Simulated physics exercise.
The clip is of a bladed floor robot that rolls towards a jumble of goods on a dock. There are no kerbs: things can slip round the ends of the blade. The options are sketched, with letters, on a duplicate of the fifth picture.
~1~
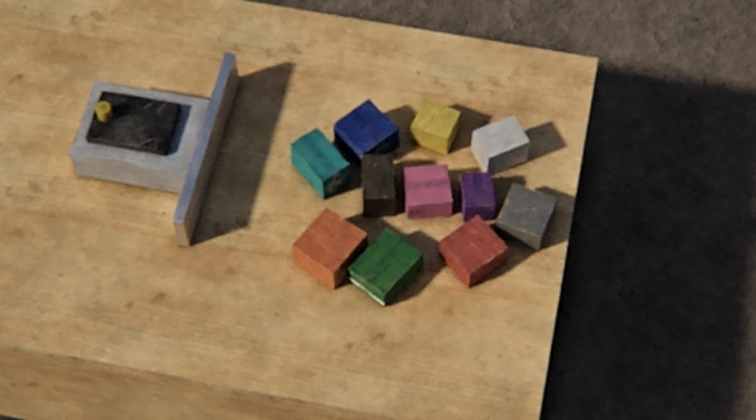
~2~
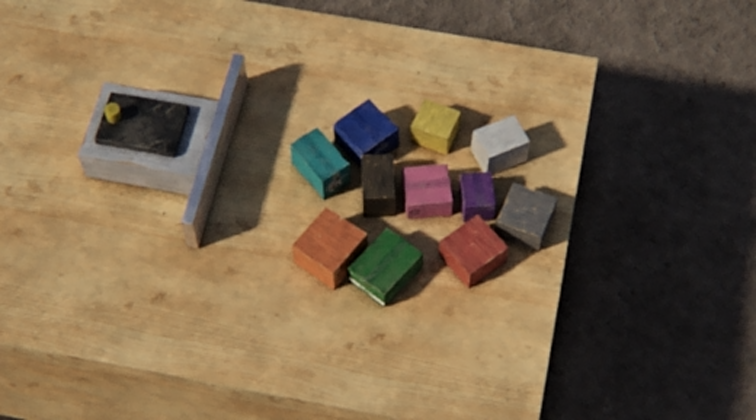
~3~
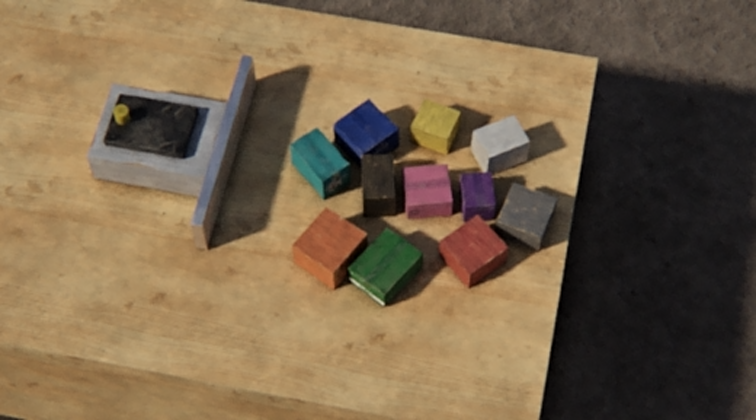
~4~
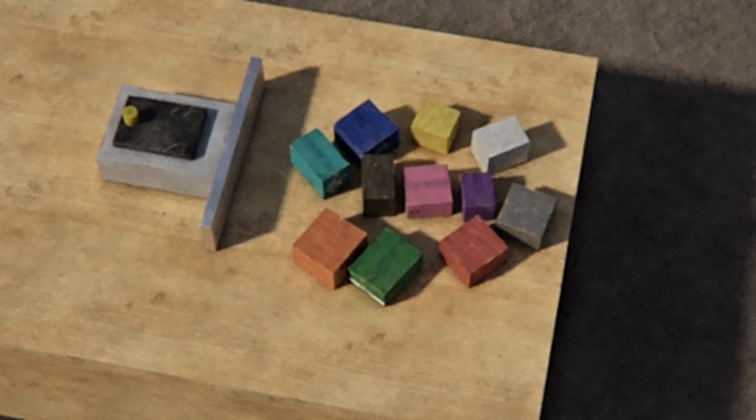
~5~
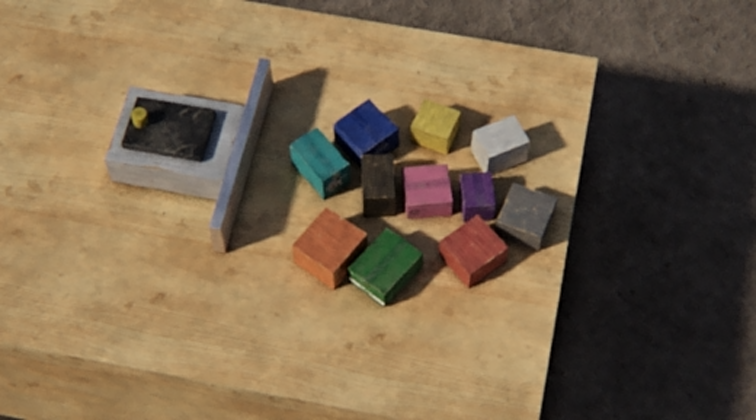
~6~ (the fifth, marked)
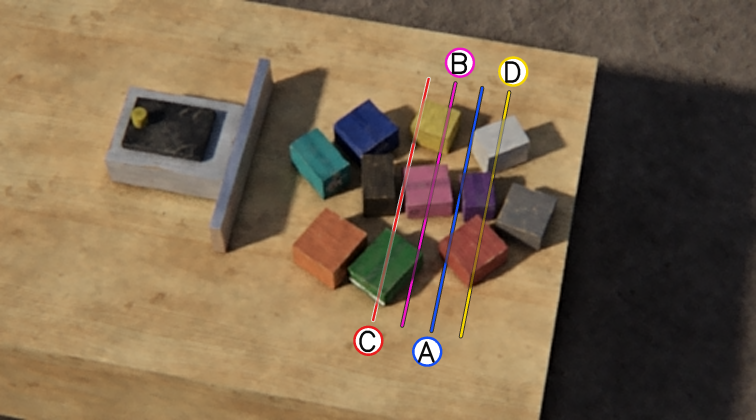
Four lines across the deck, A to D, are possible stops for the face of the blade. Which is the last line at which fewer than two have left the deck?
B is the last line within the limit.
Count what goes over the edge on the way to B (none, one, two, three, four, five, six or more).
By then, one.
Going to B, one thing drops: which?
The grey crate goes over.
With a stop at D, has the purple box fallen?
By then, yes.
On the marked copy, A at (458, 204); B at (430, 199); C at (402, 194); D at (486, 209).
With B. Early on, robot (242, 141); black crate (390, 189); turquoise parcel (346, 173).
Further on, robot (308, 152); grey crate (544, 220); purple box (507, 202).
At the end, robot (358, 161); grey crate over the edge; purple box (558, 209); one fallen.
As for the rest, A drops three; C is within the limit but short; D drops five.
